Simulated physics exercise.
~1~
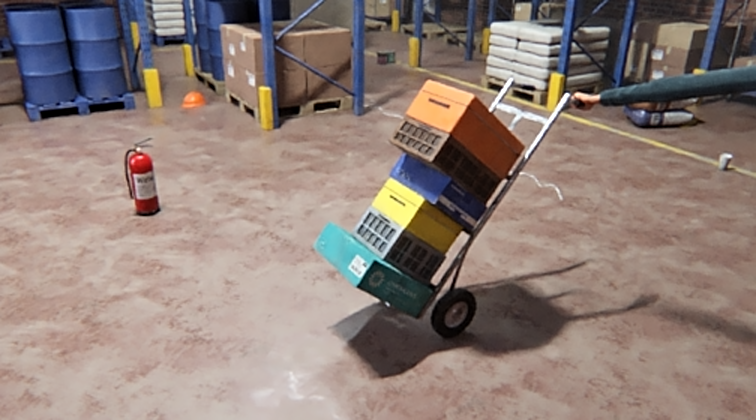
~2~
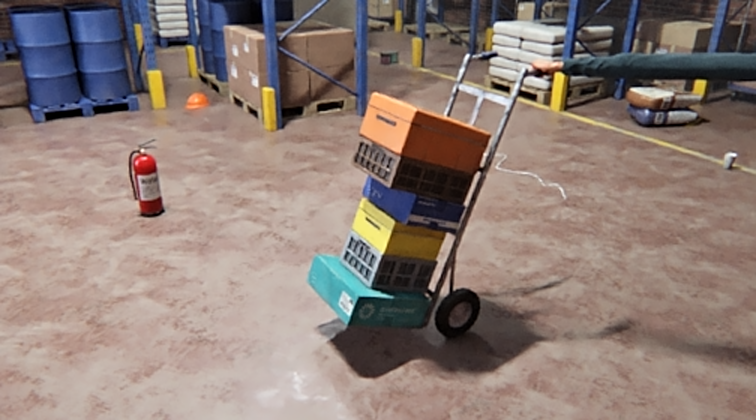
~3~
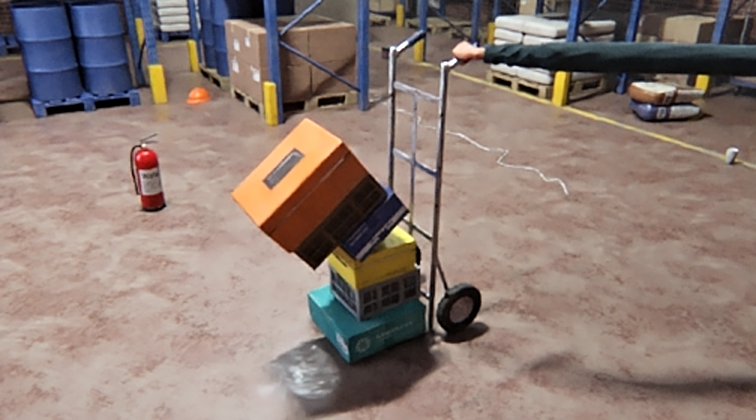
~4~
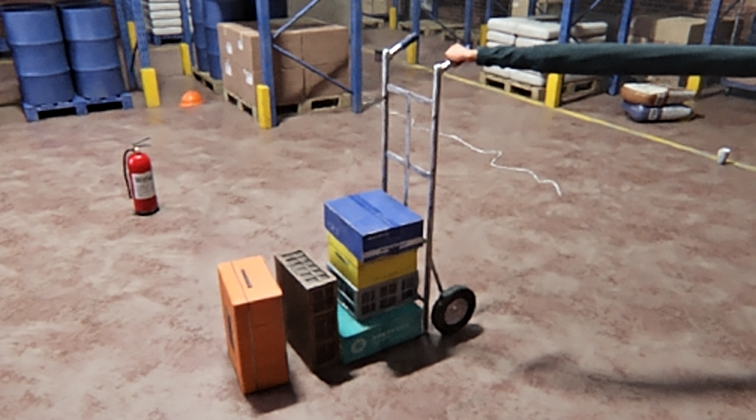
At the start, a hand at the right holds a tilted hand truck in a warehouse, with a turquoise parcel at the bottom, a grey crate, yellow and blue boxes, a brown crate and an orange toolbox stacked above. The arm swings the truck upright, and the stack turns with it. As the truck comes upright, the orange toolbox, brown crate and blue box tip forward to the left. The toolbox and brown crate topple off onto the floor, while the blue box settles back. Finally, the two fallen pieces rest left of the upright truck, and the other four remain stacked.
